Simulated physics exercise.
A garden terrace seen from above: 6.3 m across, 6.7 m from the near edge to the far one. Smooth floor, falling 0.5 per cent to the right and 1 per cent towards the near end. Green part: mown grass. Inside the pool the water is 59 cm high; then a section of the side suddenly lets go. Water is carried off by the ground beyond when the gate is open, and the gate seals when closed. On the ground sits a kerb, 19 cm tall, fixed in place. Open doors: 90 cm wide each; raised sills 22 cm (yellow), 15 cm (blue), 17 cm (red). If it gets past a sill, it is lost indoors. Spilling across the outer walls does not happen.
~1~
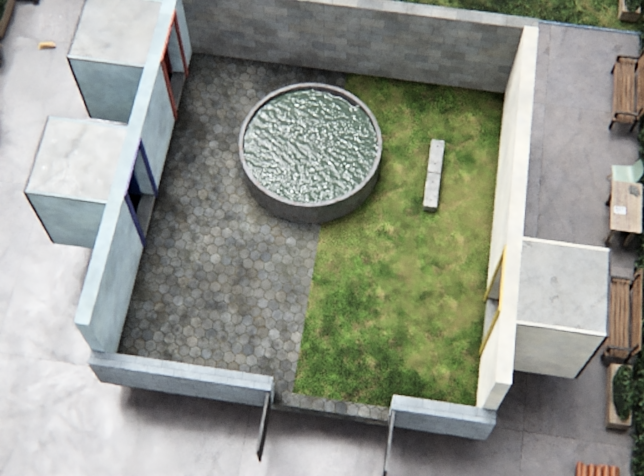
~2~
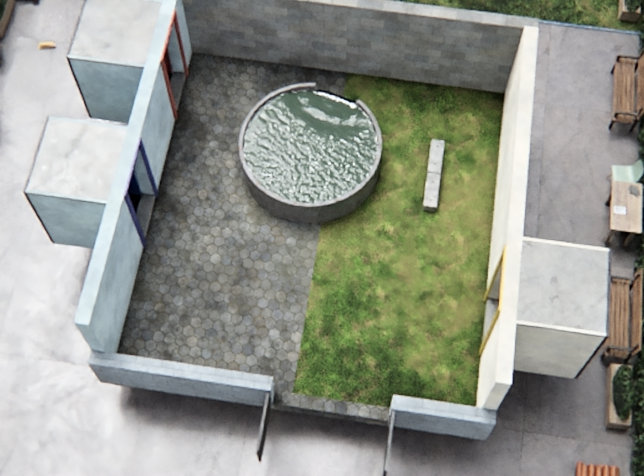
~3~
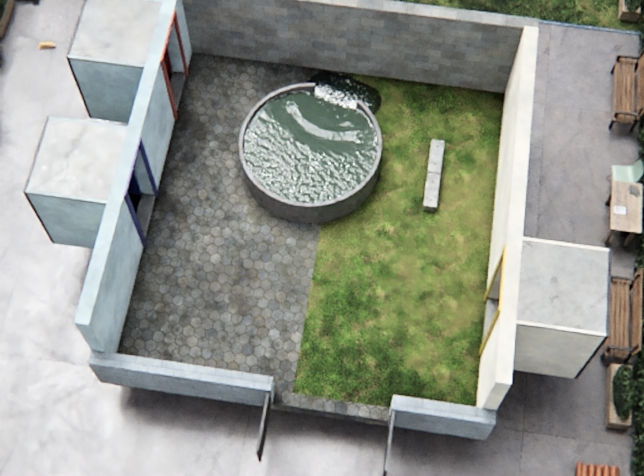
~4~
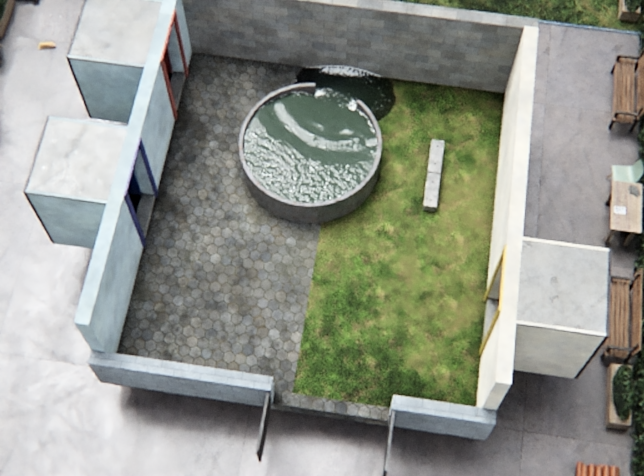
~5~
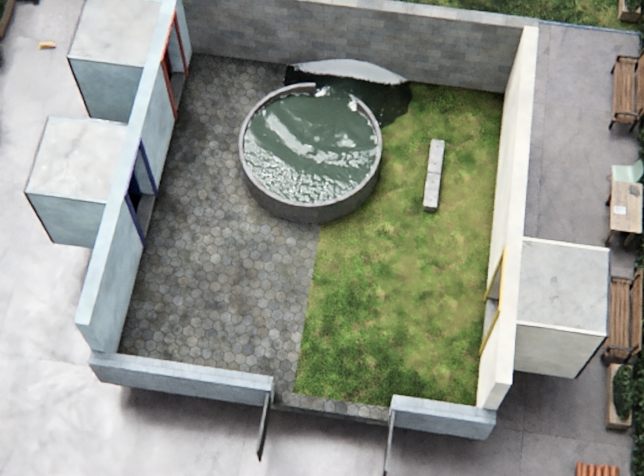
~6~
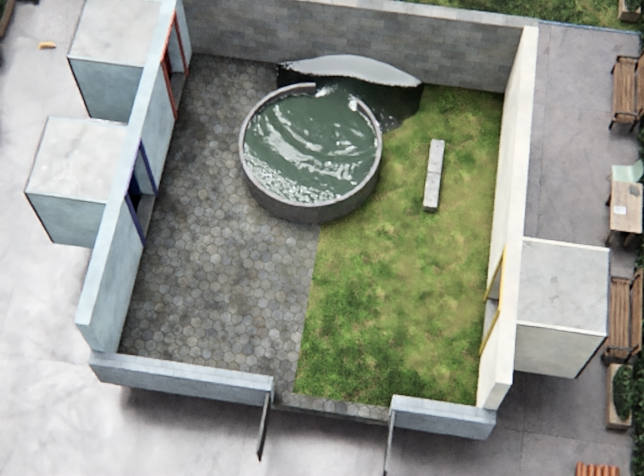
The video shows a walled terrace from above with a round pool on paving and grass; the rim opens at the back, and water pours out, spreading along the back wall in a widening dark patch while ripples cross the pool.
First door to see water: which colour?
The red one.
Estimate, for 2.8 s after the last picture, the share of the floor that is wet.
Near 35 per cent is wet.
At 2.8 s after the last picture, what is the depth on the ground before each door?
Readings (cm): Yellow = 0; blue = 4; red = 16.
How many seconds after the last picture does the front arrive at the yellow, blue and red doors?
Yellow 3.8 s, blue 2.4 s, red 1.2 s.
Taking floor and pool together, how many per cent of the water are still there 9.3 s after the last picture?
Some 98 in a hundred.
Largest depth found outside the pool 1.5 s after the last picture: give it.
Depth max: Approx. 40 cm.
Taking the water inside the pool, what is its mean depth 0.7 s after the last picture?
Roughly 47 cm on average.
A moment later water covers 10 % of the floor and is deepest (46 cm) near (342, 78); yellow door not reached, blue door not reached, red door not reached.
Soon after water covers 25 % of the floor and is deepest (40 cm) near (342, 78); yellow door not reached, blue door not reached, red door reached 1.2 s after the last picture.
Next water covers 35 % of the floor and is deepest (30 cm) near (342, 78); yellow door not reached, blue door reached 2.5 s after the last picture, red door reached 1.2 s after the last picture.
Later on water covers 75 % of the floor and is deepest (20 cm) near (342, 78); yellow door reached 3.9 s after the last picture, blue door reached 2.5 s after the last picture, red door reached 1.2 s after the last picture.
At the end water covers 95 % of the floor and is deepest (13 cm) near (342, 78); yellow door reached 3.9 s after the last picture, blue door reached 2.5 s after the last picture, red door reached 1.2 s after the last picture.
